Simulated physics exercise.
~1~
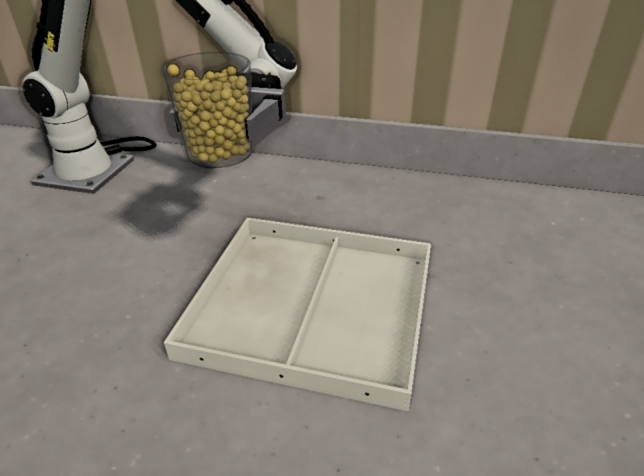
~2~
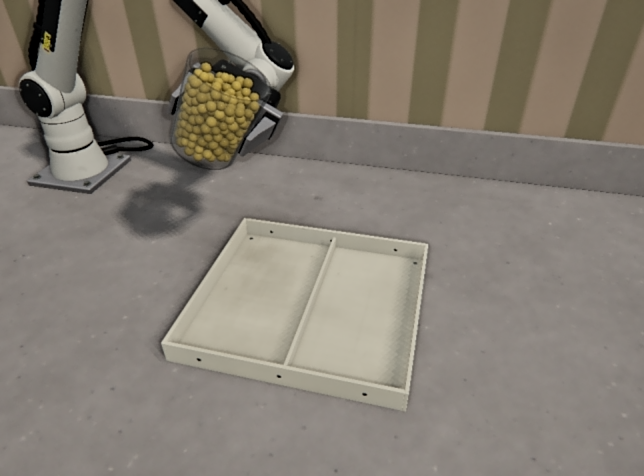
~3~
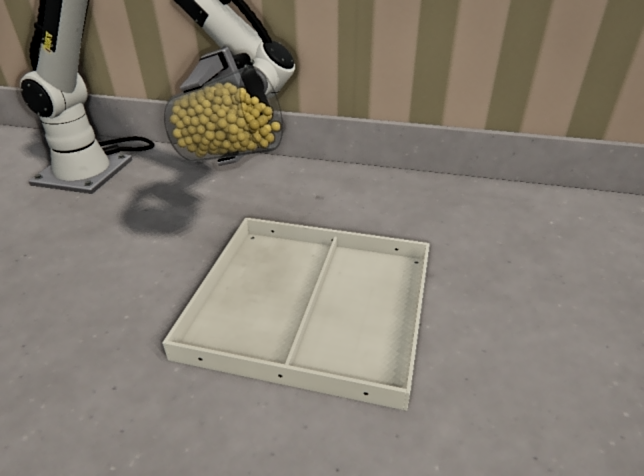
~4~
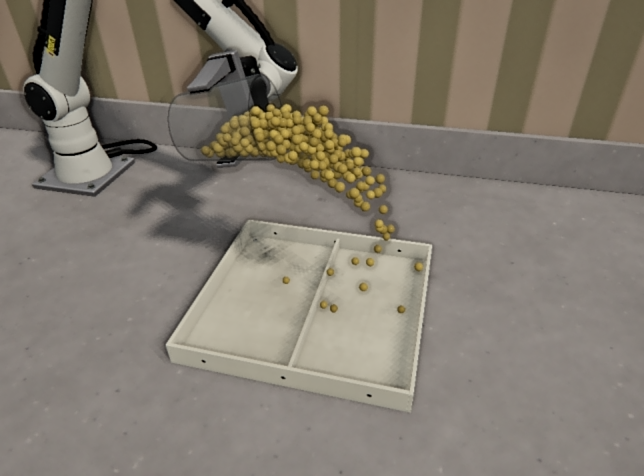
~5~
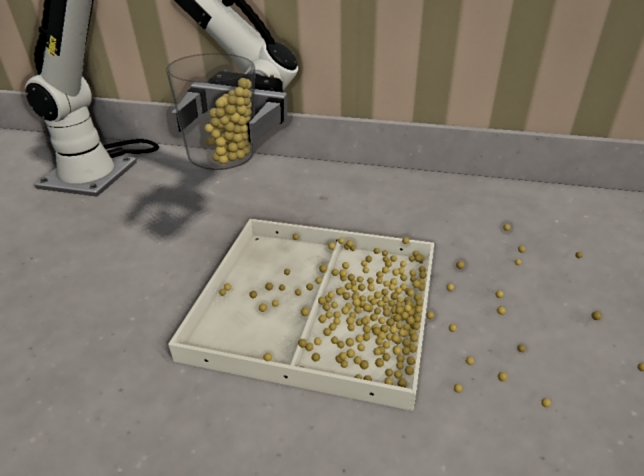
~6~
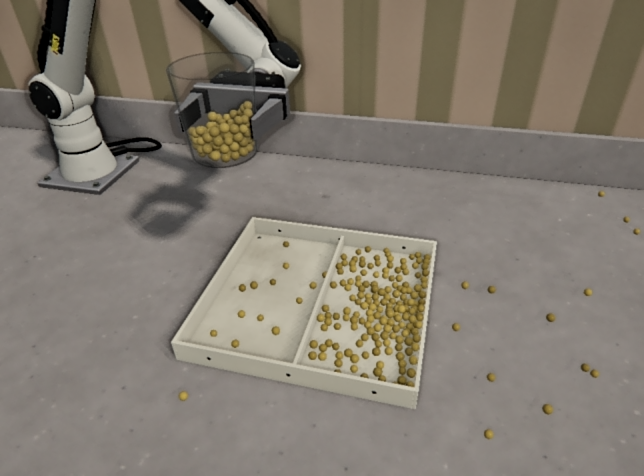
A clear tumbler full of yellow beads hangs in the grip of a white and black robot arm at the upper left, seen from above across a grey surface with a striped wall behind. A cream tray split by a cross wall sits empty in the centre. The arm tips the tumbler onto its side, and beads pour out in a stream towards the tray. It then swings the tumbler upright again, still partly filled. Most spilled beads end up in the tray's right part, with a few in the left and others scattered over the surface.
